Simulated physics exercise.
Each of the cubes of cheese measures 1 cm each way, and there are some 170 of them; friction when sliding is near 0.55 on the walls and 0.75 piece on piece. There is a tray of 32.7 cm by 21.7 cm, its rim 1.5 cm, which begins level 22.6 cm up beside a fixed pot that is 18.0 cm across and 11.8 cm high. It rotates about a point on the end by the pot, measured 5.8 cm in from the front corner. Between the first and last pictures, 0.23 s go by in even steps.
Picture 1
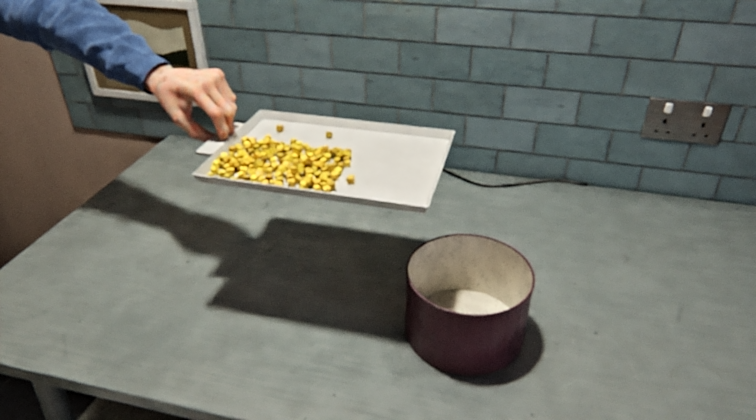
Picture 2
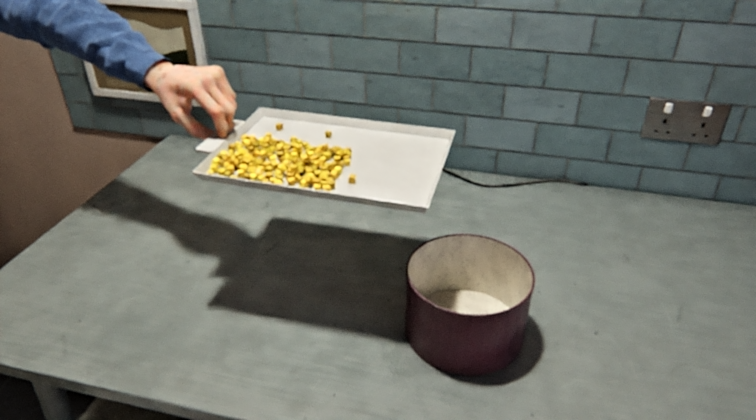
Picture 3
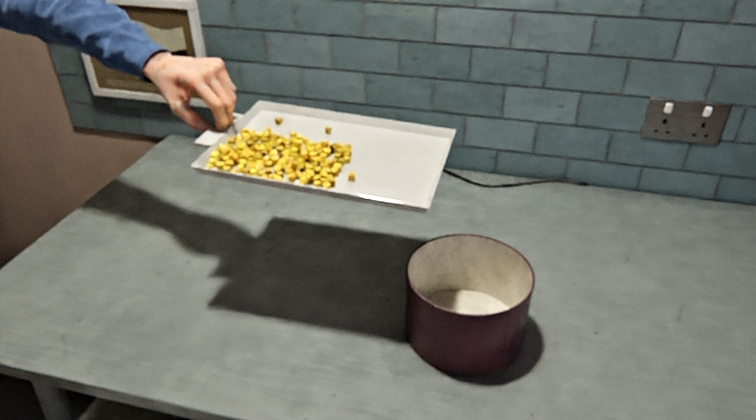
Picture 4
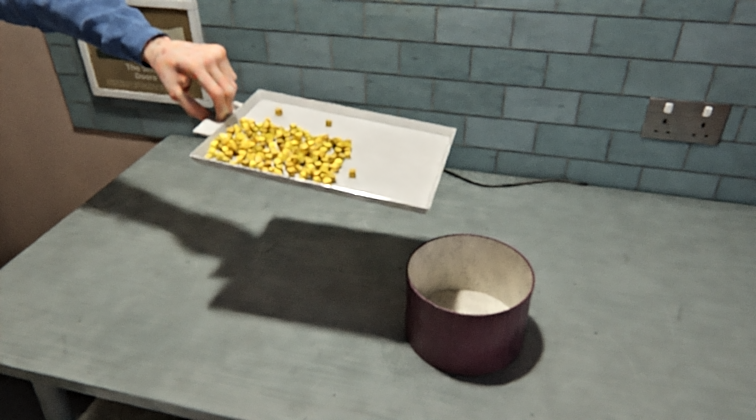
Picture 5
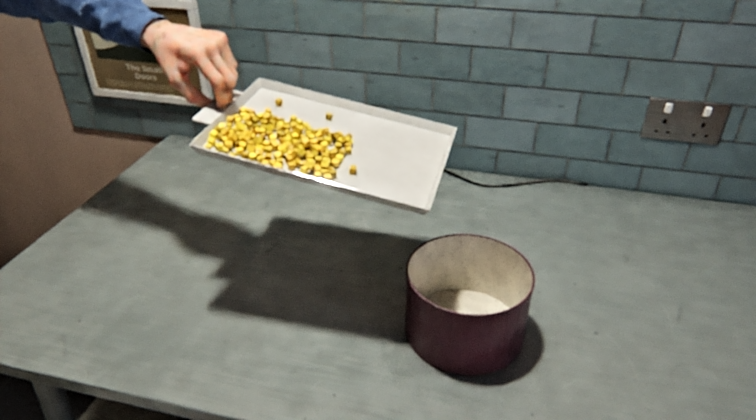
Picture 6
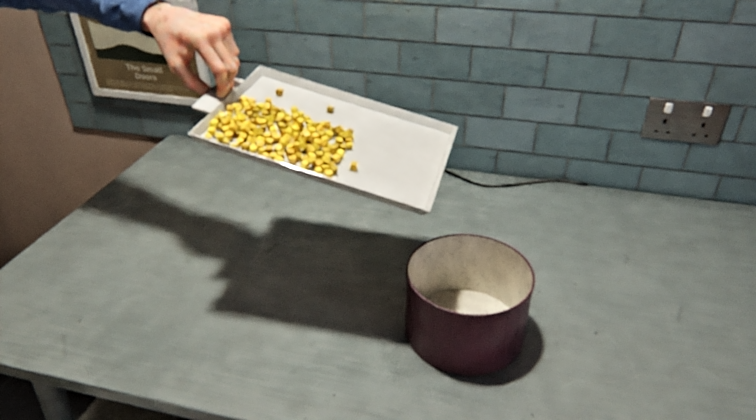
On a grey tabletop by a blue-tiled wall, a hand slowly raised the left end of a white tray of yellow cubes, tilting it toward a dark red pot while the cubes stayed bunched together.
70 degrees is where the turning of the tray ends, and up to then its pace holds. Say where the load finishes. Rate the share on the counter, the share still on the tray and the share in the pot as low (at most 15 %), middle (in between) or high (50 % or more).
Counter - low; tray - low; pot - high.
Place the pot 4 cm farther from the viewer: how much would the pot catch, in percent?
About 70 %.
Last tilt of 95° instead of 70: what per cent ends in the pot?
I'd expect some 90 per cent in the pot.
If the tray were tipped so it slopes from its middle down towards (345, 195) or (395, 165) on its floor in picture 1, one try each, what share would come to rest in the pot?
That would be close to 35 per cent, then close to 50 per cent.
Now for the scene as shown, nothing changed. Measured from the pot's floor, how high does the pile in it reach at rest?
It stands at some 2.5 cm.
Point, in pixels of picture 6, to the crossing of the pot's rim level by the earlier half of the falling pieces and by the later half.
Early: About (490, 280); late: About (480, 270).
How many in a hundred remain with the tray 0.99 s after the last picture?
Some 10 per cent of the load.
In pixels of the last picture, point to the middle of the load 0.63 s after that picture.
The middle of the load should be at about (414, 173) by then.
Then, 0.38 s after the last picture, tilt 41 degrees; the tray holds 100 %, the pot 0 %.
Then, 0.63 s after the last picture, tilt 59 degrees; the tray holds 90 %, the pot 0 %.
Then, 0.99 s after the last picture, tilt 70 degrees; the tray holds 10 %, the pot 75 %.
In the end, counter 5 %, tray 5 %, pot 85 %.
